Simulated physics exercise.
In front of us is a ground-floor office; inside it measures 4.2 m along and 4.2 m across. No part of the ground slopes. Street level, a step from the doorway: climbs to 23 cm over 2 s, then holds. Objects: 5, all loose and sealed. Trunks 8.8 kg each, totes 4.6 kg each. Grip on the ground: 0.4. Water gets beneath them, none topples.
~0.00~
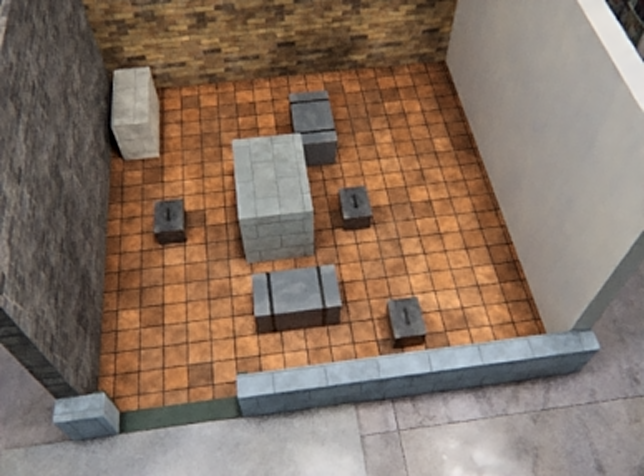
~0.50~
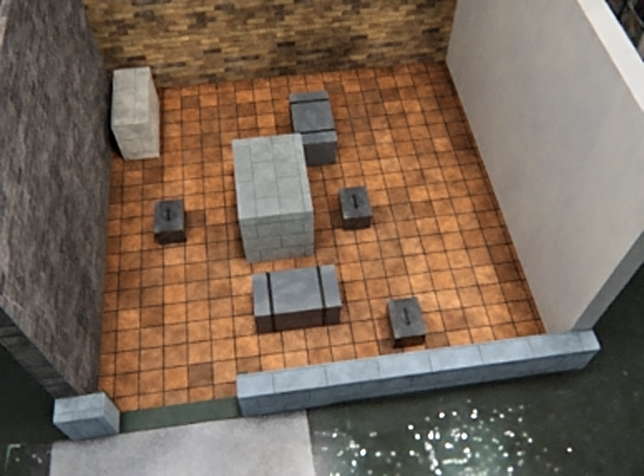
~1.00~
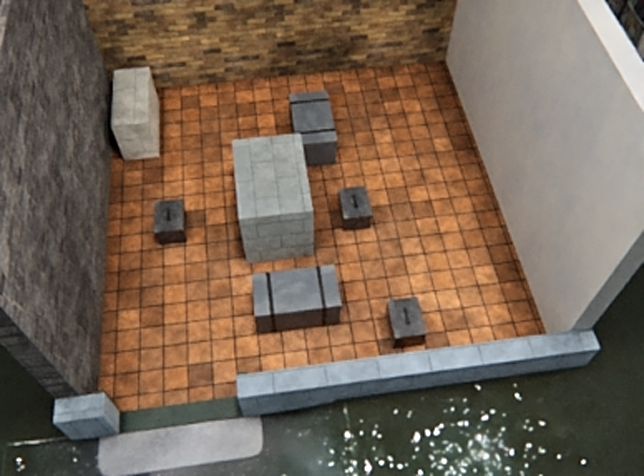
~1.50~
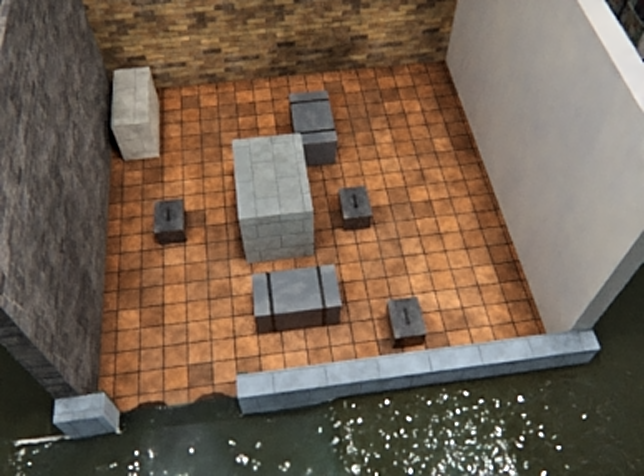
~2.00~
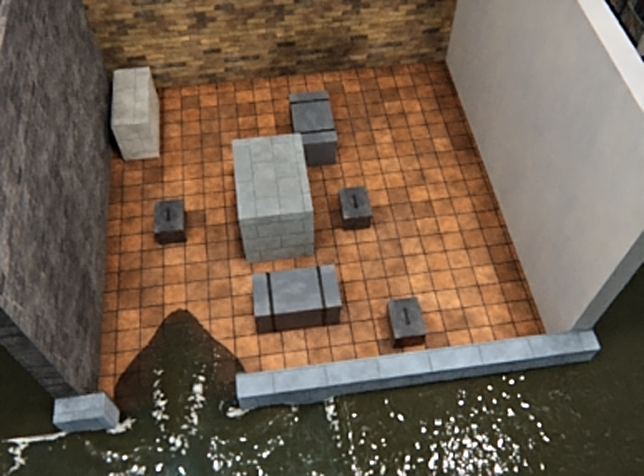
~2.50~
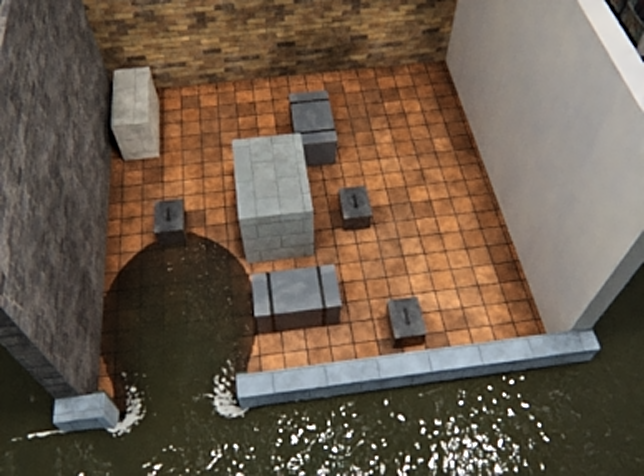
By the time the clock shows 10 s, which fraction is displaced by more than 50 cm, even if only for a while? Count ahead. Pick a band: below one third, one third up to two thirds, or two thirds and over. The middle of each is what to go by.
The share is one third up to two thirds.
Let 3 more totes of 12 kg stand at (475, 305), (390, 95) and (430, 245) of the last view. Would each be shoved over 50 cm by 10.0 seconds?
In turn: Less, more, less.
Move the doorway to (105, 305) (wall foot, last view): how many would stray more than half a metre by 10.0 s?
Result: 4.
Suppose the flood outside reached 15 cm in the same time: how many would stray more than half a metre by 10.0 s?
So the tally would be 3.
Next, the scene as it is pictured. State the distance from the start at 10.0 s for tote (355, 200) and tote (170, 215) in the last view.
30 cm and 350 cm respectively.
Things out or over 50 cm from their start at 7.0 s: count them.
The answer is 1.
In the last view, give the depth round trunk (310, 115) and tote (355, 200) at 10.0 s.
Roughly 4 and 8 cm.
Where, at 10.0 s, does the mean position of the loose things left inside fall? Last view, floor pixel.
The centre sits near (374, 261).
After 3.5 s 1 of 5 are over 50 cm from their spots; 0 afloat.
After 4.5 s 1 of 5 are over 50 cm from their spots; 1 afloat.
After 7.0 s 1 of 5 are over 50 cm from their spots; 1 afloat.
After 10.0 s 3 of 5 are over 50 cm from their spots, and 3 have been at some point; 4 afloat.
